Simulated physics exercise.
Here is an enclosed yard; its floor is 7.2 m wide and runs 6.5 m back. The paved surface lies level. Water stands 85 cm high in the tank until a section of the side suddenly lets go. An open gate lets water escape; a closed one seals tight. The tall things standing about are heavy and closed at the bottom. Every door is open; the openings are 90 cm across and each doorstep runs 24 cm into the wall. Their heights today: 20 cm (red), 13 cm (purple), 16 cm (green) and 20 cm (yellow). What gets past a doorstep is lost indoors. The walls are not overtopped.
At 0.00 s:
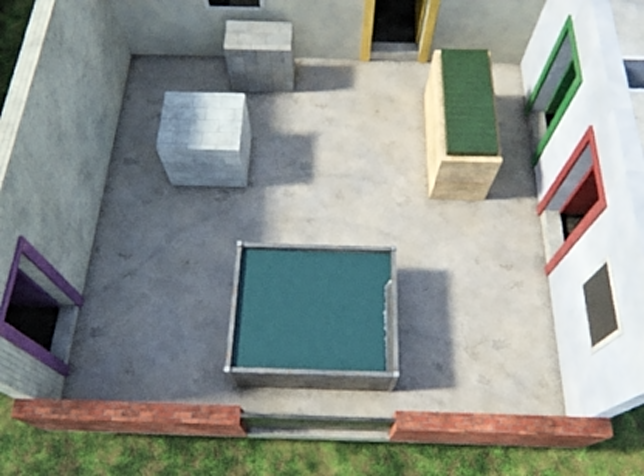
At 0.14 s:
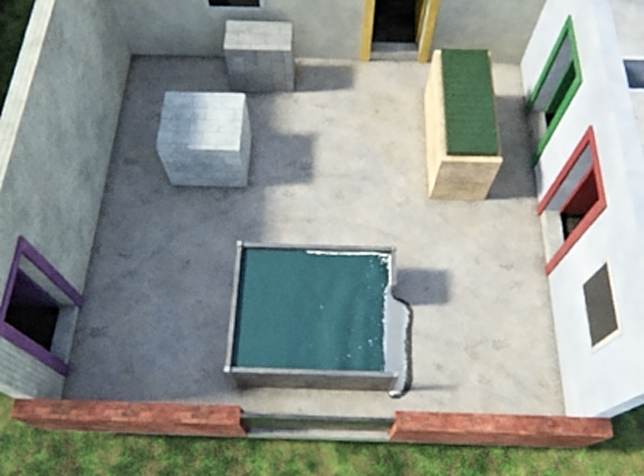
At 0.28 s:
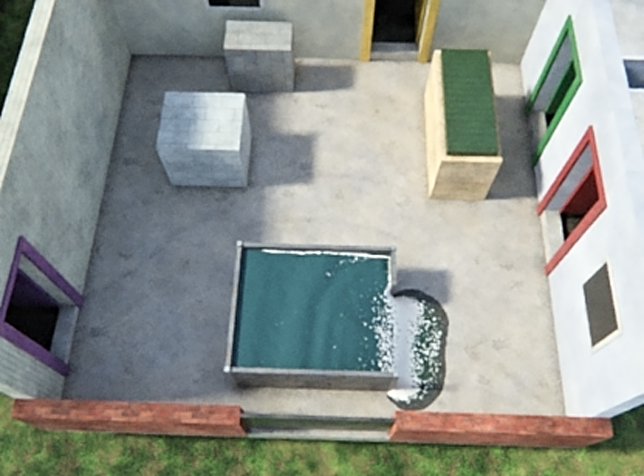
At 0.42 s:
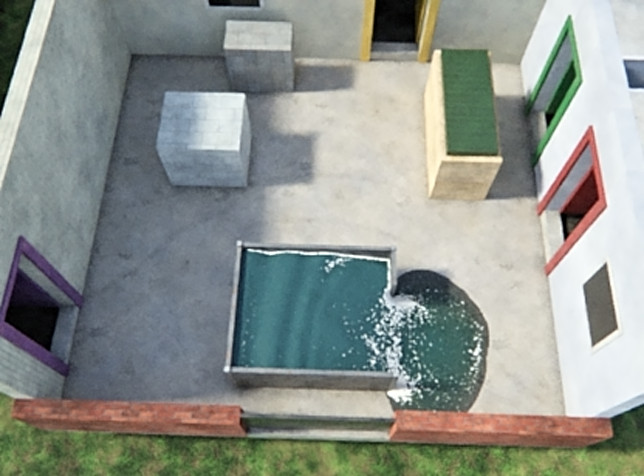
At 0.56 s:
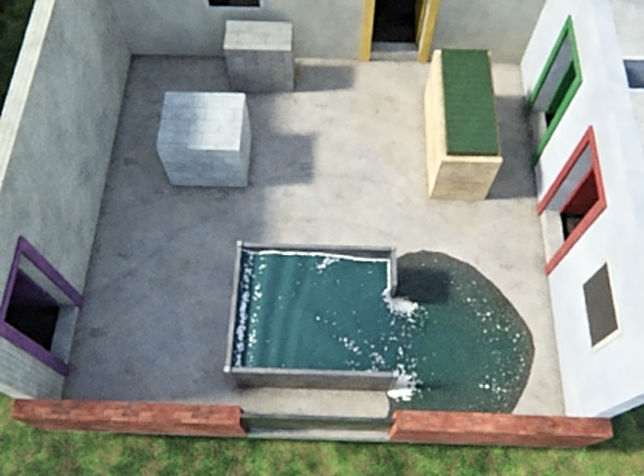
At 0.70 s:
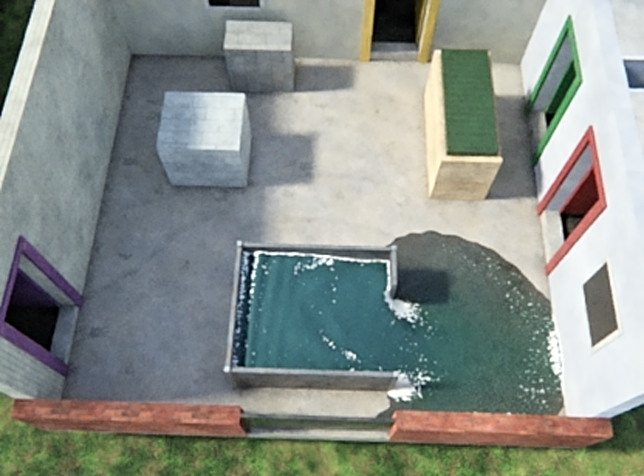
A walled, paved yard edged by grass is seen from high above, the view staying fixed. A tank of teal water stands near the low brick front wall, with two grey blocks at back left, a green-topped box at back right, and purple, yellow, green and red surrounds on the openings. Water pours from the tank's right side, foaming, and spreads rightward across the paving in a widening rounded pool.
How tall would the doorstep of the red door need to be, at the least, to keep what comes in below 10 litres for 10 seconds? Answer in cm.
Close to 19 cm is just enough.
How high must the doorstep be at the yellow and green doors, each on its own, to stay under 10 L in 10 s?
About 7.0 cm at yellow and 16 cm at green.
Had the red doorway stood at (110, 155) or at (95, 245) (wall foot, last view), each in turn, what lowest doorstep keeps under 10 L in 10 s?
About 6.0 and 6.5 cm.
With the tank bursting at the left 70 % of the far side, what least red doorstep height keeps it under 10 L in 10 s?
Some 5.5 cm.
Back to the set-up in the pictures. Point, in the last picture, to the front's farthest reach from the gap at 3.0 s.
At about (512, 63).
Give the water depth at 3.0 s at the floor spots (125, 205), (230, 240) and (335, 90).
In that order: 0, 0 and 0 cm.
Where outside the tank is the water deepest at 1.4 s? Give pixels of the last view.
Near (555, 413).
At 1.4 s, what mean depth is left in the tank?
Some 50 cm.
After 1.4 s water covers 20 % of the floor, deepest (66 cm) near (555, 413); 19 cm at the red door, 0 litres in over its 20 cm doorstep.
After 3.0 s water covers 30 % of the floor, deepest (37 cm) near (492, 63); 20 cm at the red door, 6 litres in over its 20 cm doorstep.
After 10.0 s water covers 95 % of the floor, deepest (13 cm) near (72, 410); 11 cm at the red door, 7 litres in over its 20 cm doorstep.
At the red door as built, the water arrived by 1.0 s and peaked near 24 cm at 2.2 s.
With a doorstep of 16 cm, 23 litres would have come in within the 10 s; with 21.5 cm, 4 litres. So under 10 litres takes about 19 cm.
